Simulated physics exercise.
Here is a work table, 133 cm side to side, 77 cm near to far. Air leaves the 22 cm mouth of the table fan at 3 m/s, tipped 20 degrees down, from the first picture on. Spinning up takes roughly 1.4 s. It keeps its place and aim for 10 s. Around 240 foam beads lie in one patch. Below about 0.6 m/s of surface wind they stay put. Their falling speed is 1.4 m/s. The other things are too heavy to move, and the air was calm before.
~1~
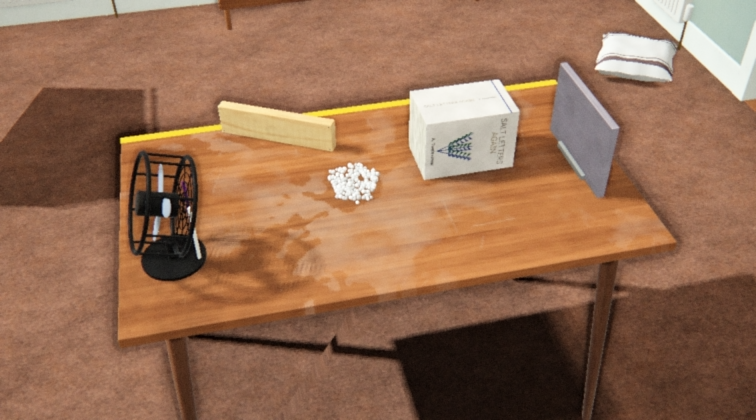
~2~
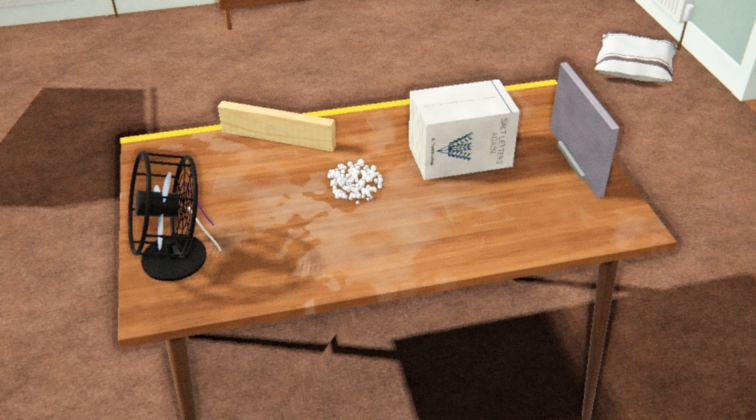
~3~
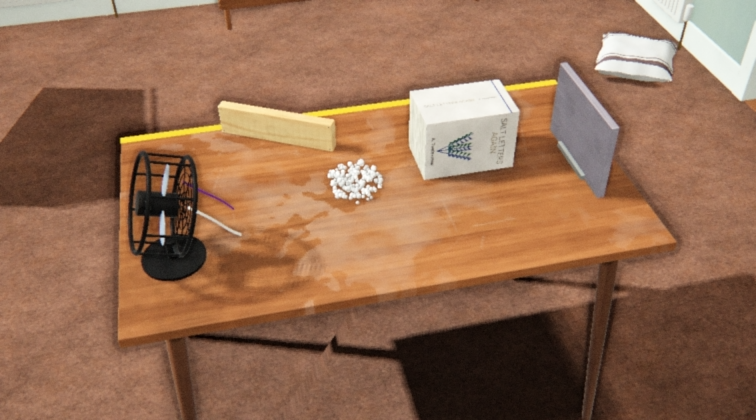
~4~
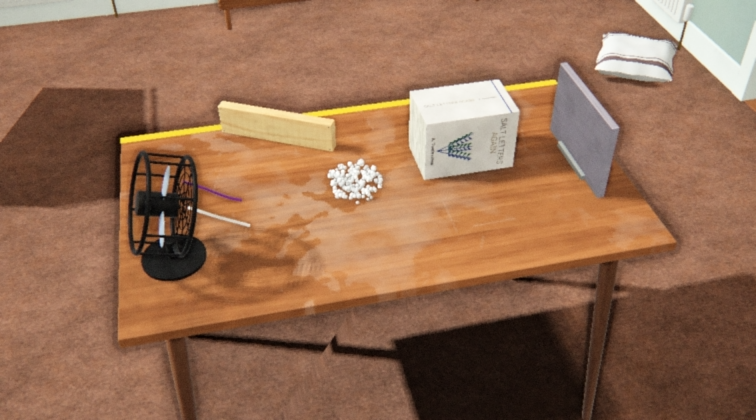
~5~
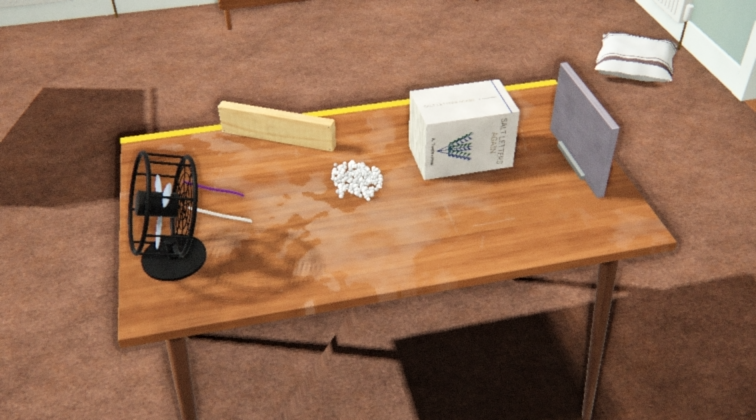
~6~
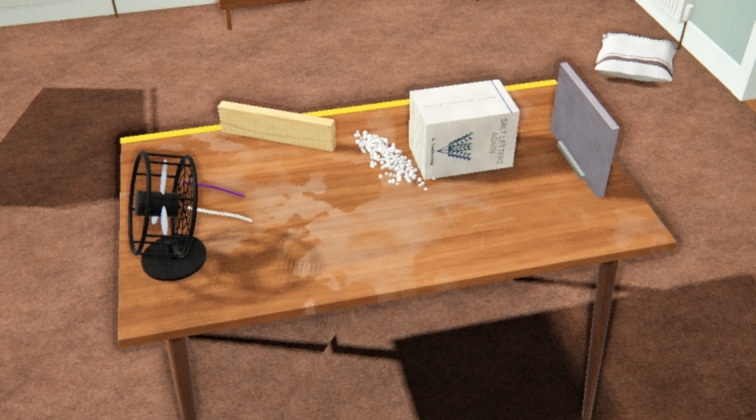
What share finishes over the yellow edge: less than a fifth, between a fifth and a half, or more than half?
By then over half are over the yellow edge.
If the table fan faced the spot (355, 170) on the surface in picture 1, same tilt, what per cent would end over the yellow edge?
Then about 60 %.
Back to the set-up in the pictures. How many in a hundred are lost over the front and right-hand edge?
About 0 % front, 0 % right-hand.
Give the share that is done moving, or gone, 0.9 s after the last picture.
Some 100 per cent.
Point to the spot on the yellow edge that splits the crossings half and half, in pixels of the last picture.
At about (410, 100).
Then, 0.9 s after the last picture the count stands so, 96 % are over the yellow edge.
Then, 2.1 s after the last picture the count stands so, 98 % are over the yellow edge.
Then, 4.4 s after the last picture the count stands so, 98 % are over the yellow edge.
Then, 8.9 s after the last picture, at the end, 98 % are over the yellow edge.
